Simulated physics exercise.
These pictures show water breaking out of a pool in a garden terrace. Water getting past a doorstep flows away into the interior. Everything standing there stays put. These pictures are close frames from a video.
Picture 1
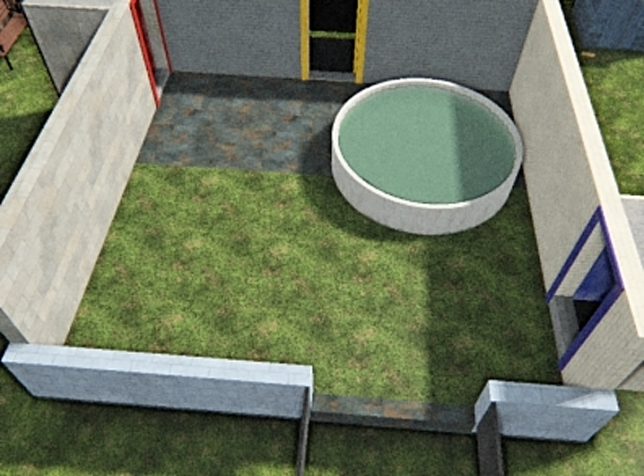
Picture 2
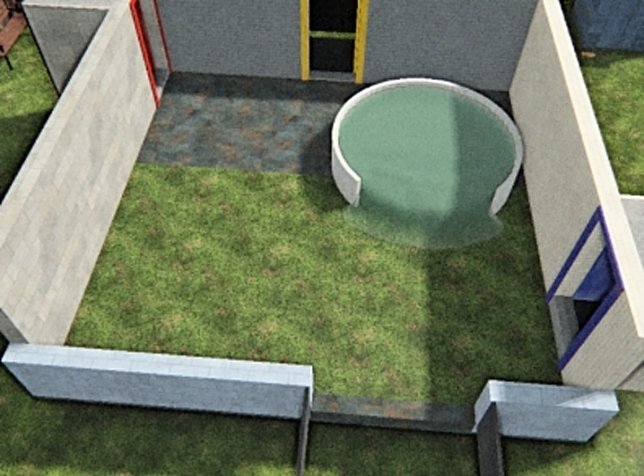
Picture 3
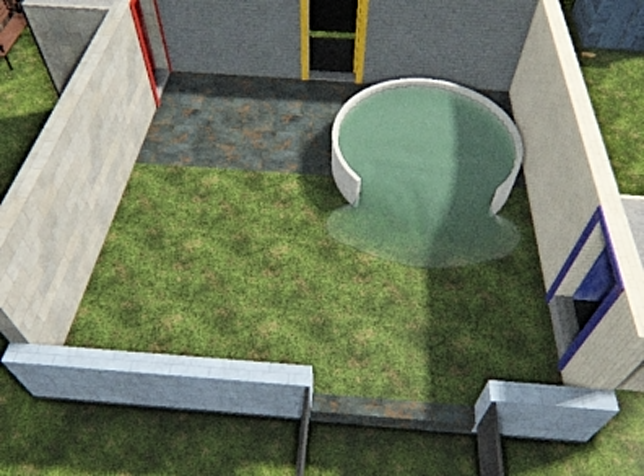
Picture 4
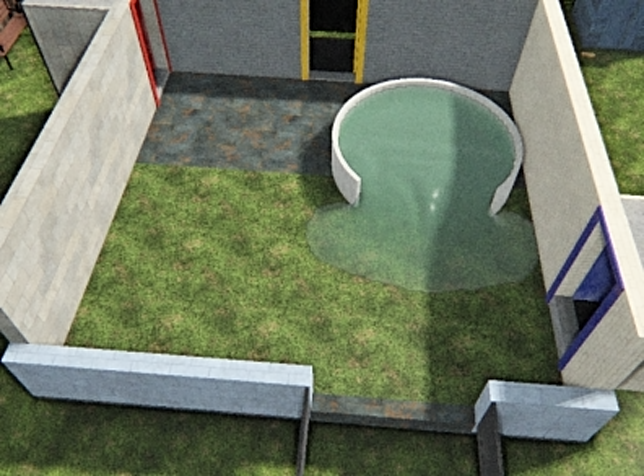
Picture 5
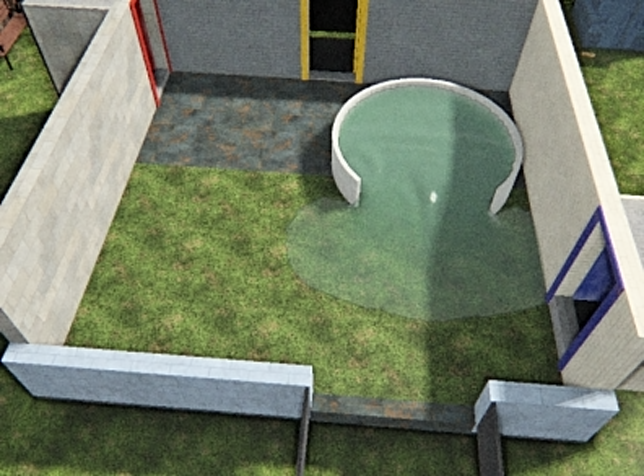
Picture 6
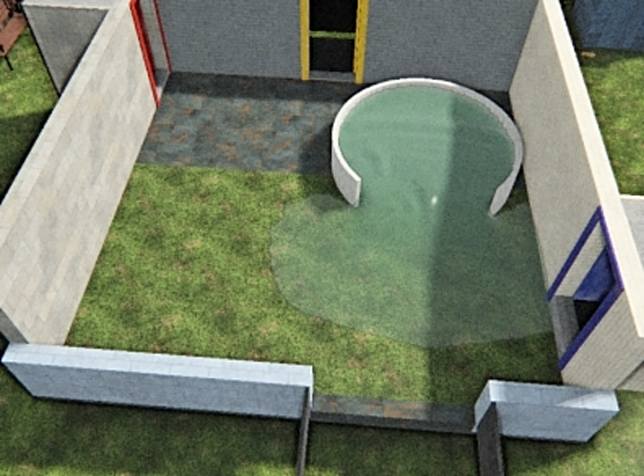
Water pours through a gap in the round pool's wall and spreads across the grass.
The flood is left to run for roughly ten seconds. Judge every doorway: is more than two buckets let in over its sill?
My call: The blue door stays at two or fewer, the yellow door stays at two or fewer, the red door stays at two or fewer.
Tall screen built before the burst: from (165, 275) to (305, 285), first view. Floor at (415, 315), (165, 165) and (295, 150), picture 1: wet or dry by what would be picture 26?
Submerged, untouched, untouched.
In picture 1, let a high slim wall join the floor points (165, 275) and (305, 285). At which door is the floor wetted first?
That's the blue one.
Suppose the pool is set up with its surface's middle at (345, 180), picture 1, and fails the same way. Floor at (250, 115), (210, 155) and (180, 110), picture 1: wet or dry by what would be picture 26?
Taking them in the order asked: Spared, then spared, then spared.
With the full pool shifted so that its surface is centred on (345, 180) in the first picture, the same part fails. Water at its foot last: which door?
The door marked yellow.
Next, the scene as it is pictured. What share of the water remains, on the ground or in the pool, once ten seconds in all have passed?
That works out to about 66 per cent.
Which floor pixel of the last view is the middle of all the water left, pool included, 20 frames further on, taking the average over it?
At roughly (407, 246).
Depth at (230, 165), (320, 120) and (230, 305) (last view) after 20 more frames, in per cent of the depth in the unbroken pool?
Some 0, 0 and 12 in a hundred.
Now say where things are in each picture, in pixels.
The first picture shows the round tank at (426, 141) is whole and still.
In the second picture, the front is at (346, 214), out from the gap at (425, 224).
In the third picture, the front is at (334, 216), out from the gap at (425, 225).
In the fourth picture, the front is at (312, 239), out from the gap at (425, 226).
In the fifth picture, the front is at (297, 264), out from the gap at (425, 226).
In the sixth picture, the front is at (285, 288), out from the gap at (425, 226).
A moment on, water covers 35 % of the floor; the blue door wet at the sill, nothing in, the yellow door not reached, the red door not reached.
Next, water covers 40 % of the floor; the blue door wet at the sill, nothing in, the yellow door not reached, the red door not reached.
Then, water covers 50 % of the floor; the blue door under two buckets in, the yellow door not reached, the red door not reached.
Later, water covers 65 % of the floor; the blue door under two buckets in, the yellow door not reached, the red door not reached.
In the end, water covers 95 % of the floor; the blue door under two buckets in, the yellow door wet at the sill, nothing in, the red door wet at the sill, nothing in.
